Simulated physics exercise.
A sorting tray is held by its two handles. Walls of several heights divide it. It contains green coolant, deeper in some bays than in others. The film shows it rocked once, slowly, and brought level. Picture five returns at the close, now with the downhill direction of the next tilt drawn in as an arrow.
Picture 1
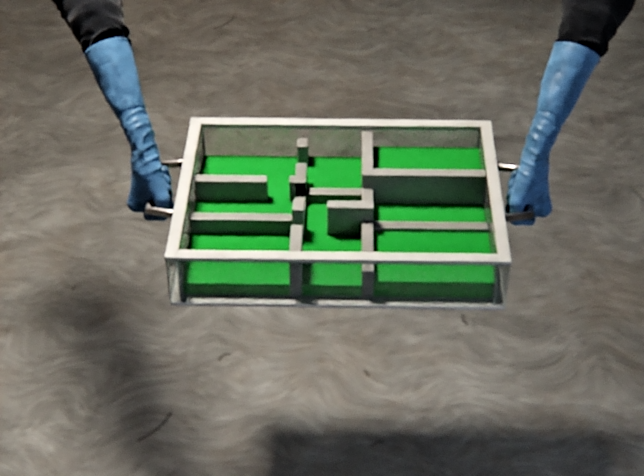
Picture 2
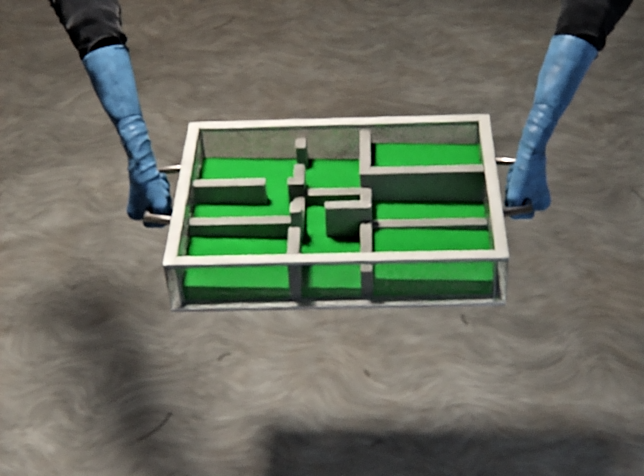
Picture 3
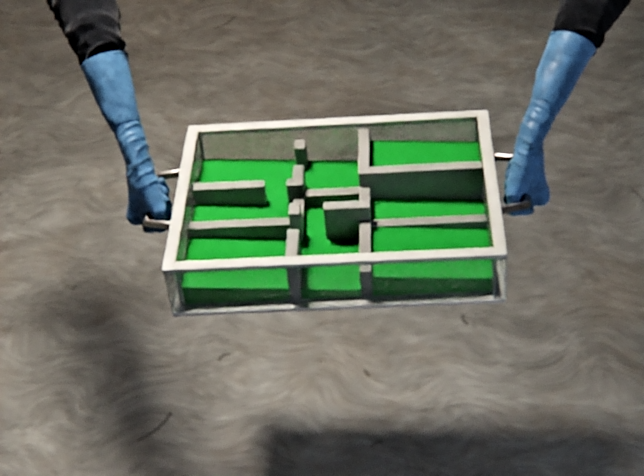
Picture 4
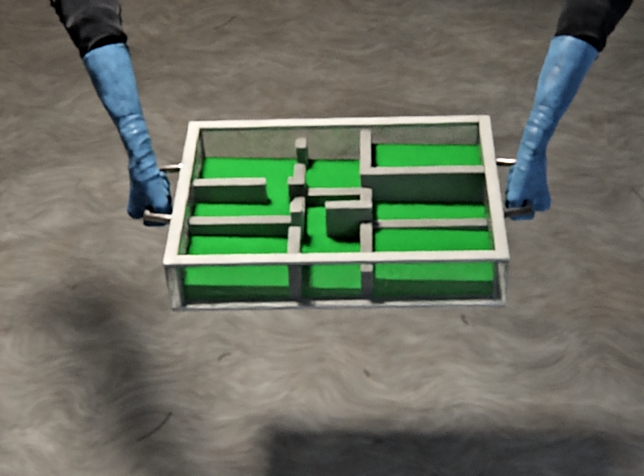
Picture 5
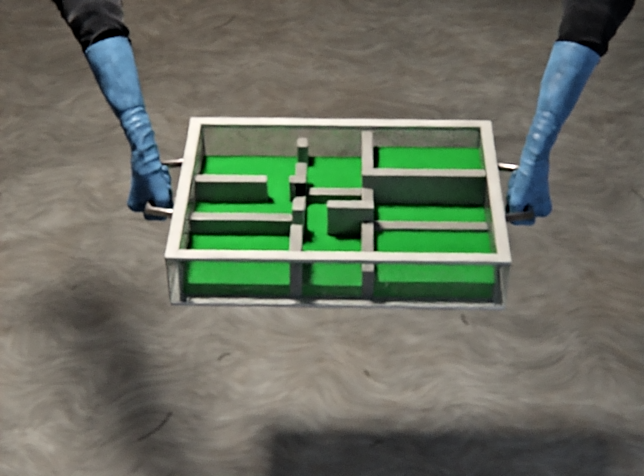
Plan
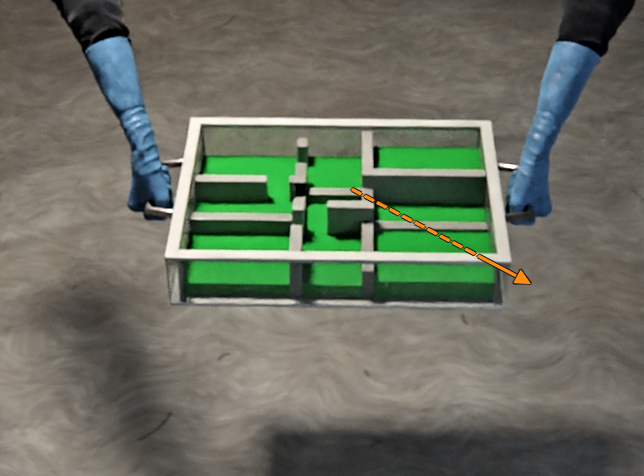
Blue-gloved hands holding a divided tray of green coolant by its handles, tilting it slightly down to the left, then levelling it.
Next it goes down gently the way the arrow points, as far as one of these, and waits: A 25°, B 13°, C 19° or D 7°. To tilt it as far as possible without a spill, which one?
Use slope B.
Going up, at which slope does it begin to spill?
Slope C.
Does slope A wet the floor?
Yes, that goes wrong.
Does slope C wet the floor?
Yes, that goes wrong.
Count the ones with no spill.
Two of the four.
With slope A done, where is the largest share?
The front right bay.
The tray is level; deepest in the back right bay, at (424, 168), shallowest in the central.
Tipped about 3° down to the left; no wall is crossed.
Tipped about 5° down to the left; no wall is crossed.
Tipped about 2° down to the left; no wall is crossed.
The tray is level; deepest in the back right bay, at (424, 168), shallowest in the front left.
The arrow ends at (525, 280).
Choosing A, about 31 % goes over the rim.
Choosing B, nothing spills; the back right bay holds the most.
Choosing C, about 4 % goes over the rim.
Choosing D, nothing spills; the back right bay holds the most.
